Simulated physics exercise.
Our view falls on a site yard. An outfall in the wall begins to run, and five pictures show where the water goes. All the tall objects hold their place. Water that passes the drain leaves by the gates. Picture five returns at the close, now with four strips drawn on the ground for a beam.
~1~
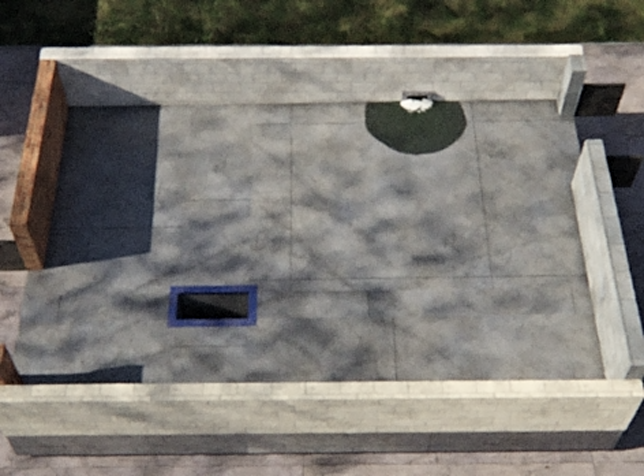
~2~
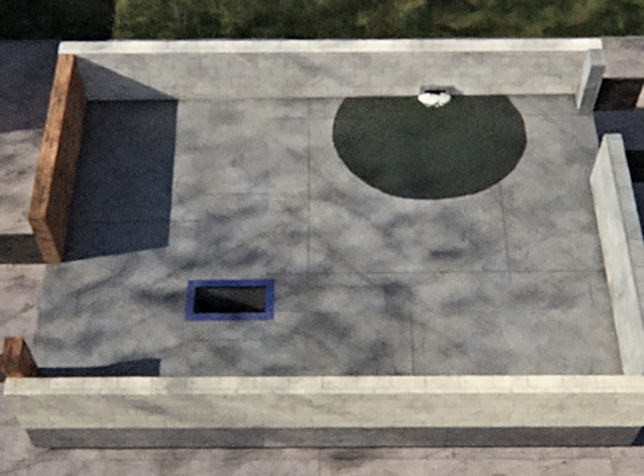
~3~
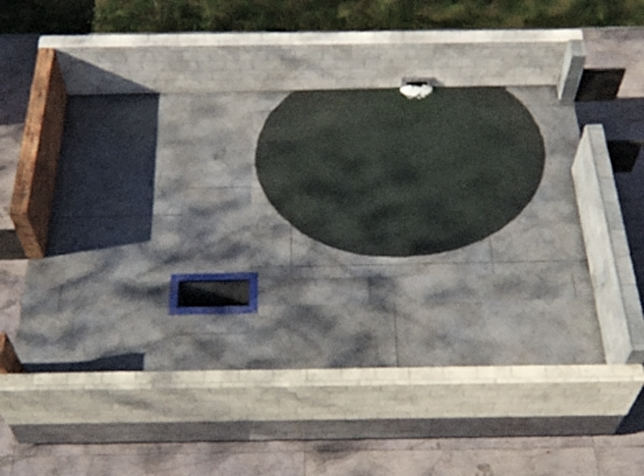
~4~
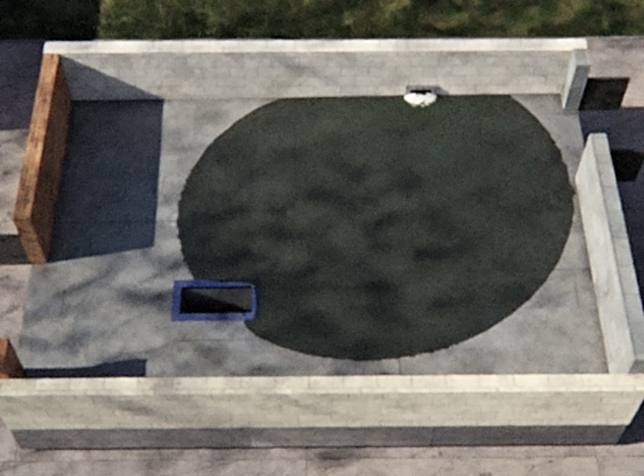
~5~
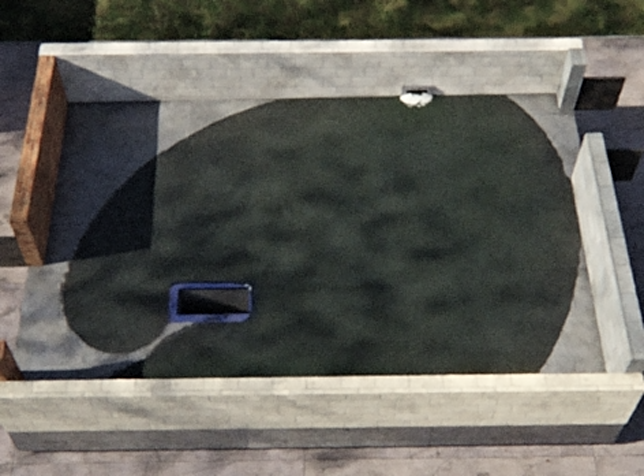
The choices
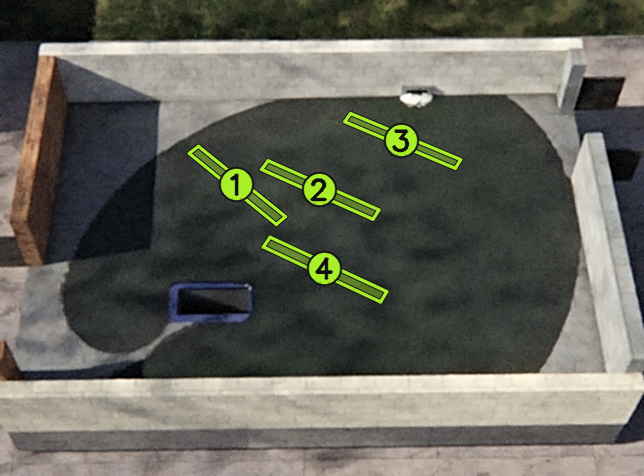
The clip shows a walled yard seen from above as dark water spreads from an outfall at the far wall across the paving, reaching a blue-edged gully and then surrounding it while extending into the shaded left side.
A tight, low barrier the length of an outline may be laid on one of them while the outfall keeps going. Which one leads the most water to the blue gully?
1 is best.
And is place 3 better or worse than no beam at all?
Place 3 is worse.
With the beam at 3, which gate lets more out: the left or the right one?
More leaves on the left.
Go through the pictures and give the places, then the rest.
Outfall at (417, 97); blue gully at (213, 306); open gate at (34, 325); open gate at (565, 149); water covers 3 % of the ground and shows as far out as (440, 146); blue gully still dry.
Water covers 12 % of the ground and shows as far out as (394, 190); blue gully still dry.
Water covers 27 % of the ground and shows as far out as (340, 244); blue gully still dry.
Water covers 50 % of the ground and shows as far out as (262, 329); blue gully taking water.
Water covers 72 % of the ground and shows as far out as (84, 334); blue gully taking water.
On the marked copy, 1 from (193, 149) to (280, 220); 2 from (264, 165) to (375, 214); 3 from (347, 117) to (458, 163); 4 from (266, 242) to (383, 296).
If 1 is chosen, about 18 % of the stream runs into the blue gully, about 82 % out by the gates.
If 2 is chosen, about 12 % of the stream runs into the blue gully, about 88 % out by the gates.
If 3 is chosen, about 11 % of the stream runs into the blue gully, about 89 % out by the gates.
If 4 is chosen, about 14 % of the stream runs into the blue gully, about 86 % out by the gates.
